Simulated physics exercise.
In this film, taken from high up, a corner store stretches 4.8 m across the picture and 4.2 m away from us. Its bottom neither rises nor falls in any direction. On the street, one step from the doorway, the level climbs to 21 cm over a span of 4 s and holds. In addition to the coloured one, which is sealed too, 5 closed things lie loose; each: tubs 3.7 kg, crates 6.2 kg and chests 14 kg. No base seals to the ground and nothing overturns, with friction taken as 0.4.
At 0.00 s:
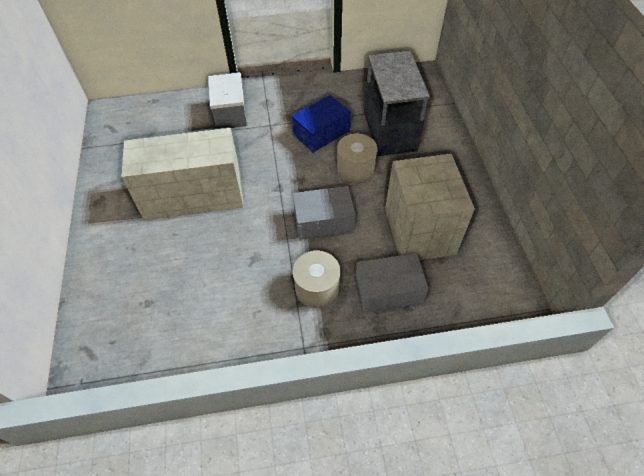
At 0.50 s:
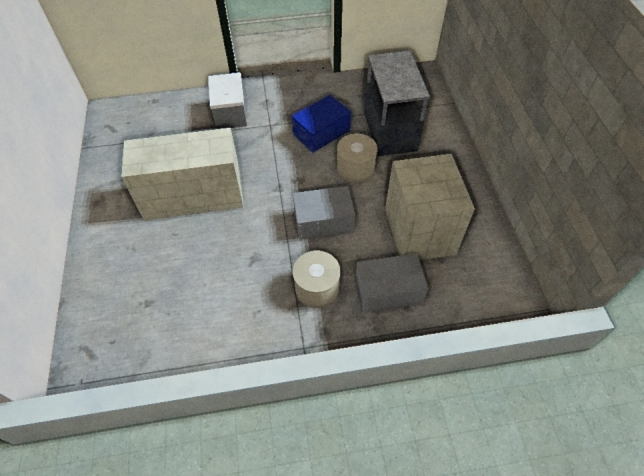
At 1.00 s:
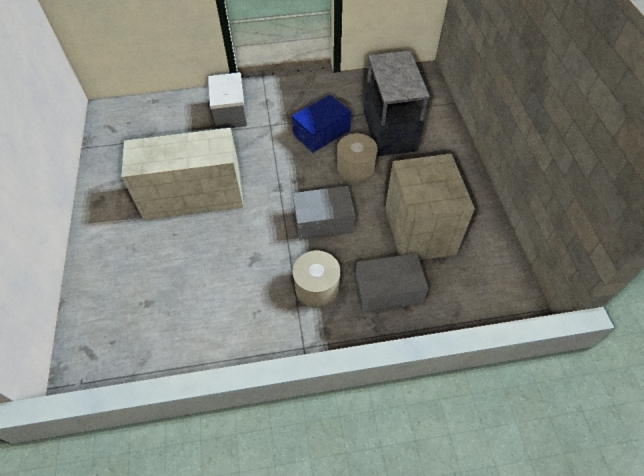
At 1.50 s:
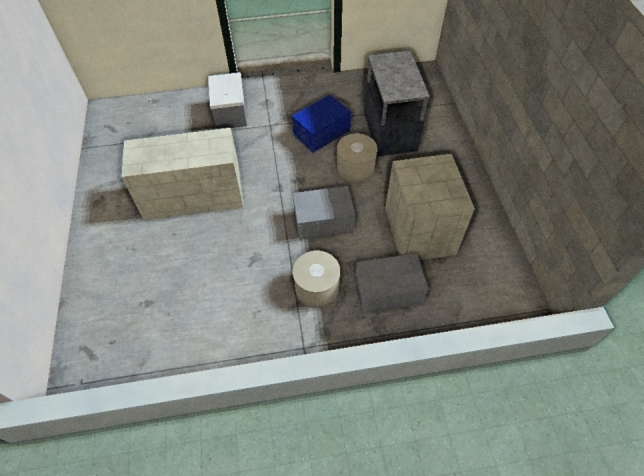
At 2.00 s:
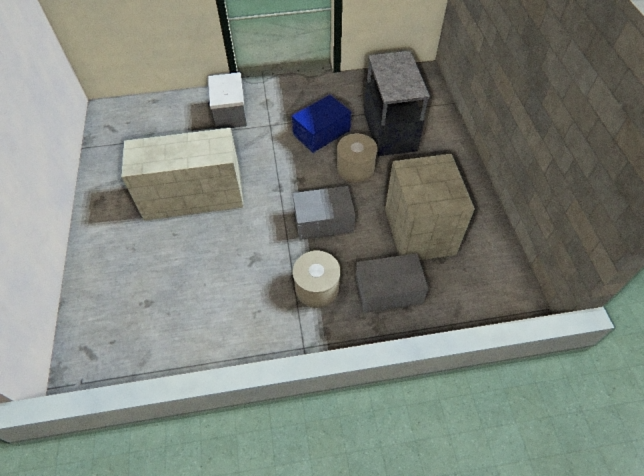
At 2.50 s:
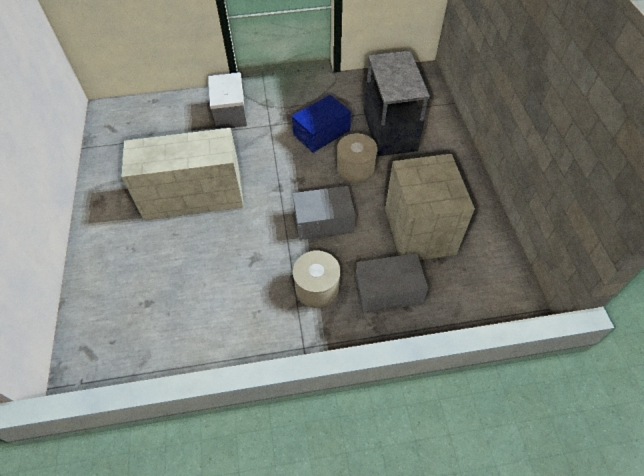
The video shows a high view of a walled corner store holding a blue crate, pale and dark boxes, and round containers. Greenish water spreads over the pale paving outside, then tints the floor just inside the doorway; nothing inside shifts.
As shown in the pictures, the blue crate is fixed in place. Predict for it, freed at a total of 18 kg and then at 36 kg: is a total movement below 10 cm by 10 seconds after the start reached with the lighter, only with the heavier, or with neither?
My call: It moves too far either way.
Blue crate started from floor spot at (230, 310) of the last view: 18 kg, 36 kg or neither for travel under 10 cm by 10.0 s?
Result: Heavy passes, light fails.
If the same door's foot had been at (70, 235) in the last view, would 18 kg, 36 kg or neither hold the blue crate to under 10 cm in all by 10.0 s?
Lab note: Lower mass sufficient.
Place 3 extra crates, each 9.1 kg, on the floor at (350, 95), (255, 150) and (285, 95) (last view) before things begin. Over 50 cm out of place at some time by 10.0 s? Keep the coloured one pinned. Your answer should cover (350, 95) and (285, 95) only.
Results: Threshold exceeded; threshold exceeded.
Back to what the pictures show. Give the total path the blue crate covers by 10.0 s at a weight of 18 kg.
Some 250 cm in all.
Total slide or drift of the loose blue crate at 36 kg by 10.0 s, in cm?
The total path comes to around 100 cm.
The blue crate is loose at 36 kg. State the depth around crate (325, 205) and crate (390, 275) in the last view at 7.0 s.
Depths: Near 4 cm, then near 3 cm.
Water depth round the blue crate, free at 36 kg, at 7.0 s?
Depth: Approx. 8 cm.
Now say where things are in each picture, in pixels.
The blue crate at (322, 114), on the bottom; water covers 0.0 m2; 0 of 6 have shifted, in the first picture.
The blue crate at (322, 114), on the bottom; 0.0 m2 under water; 0 of 6 have shifted, in the second picture.
The blue crate at (322, 114) rests on the ground; 0.0 m2 under water; 0 of 6 have shifted, in the third picture.
The blue crate at (322, 114) rests on the ground; water covers 0.0 m2; 0 of 6 have shifted, in the fourth picture.
The blue crate at (322, 114), on the bottom; 0.0 m2 under water; 0 of 6 have shifted, in the fifth picture.
The blue crate at (322, 114) rests on the ground; 0.6 m2 under water; 0 of 6 have shifted, in the sixth picture.
After 3.5 s the blue crate would be 3 cm from its start with 18 kg and 0 cm from its start with 36 kg; 4 cm of water round it then.
After 4.5 s the blue crate would be 42 cm from its start with 18 kg and 1 cm from its start with 36 kg; 7 cm of water round it then.
After 7.0 s the blue crate would be 196 cm from its start with 18 kg and 60 cm from its start with 36 kg; 8 cm of water round it then.
After 10.0 s the blue crate would be 227 cm from its start with 18 kg and 101 cm from its start with 36 kg; 7 cm of water round it then.
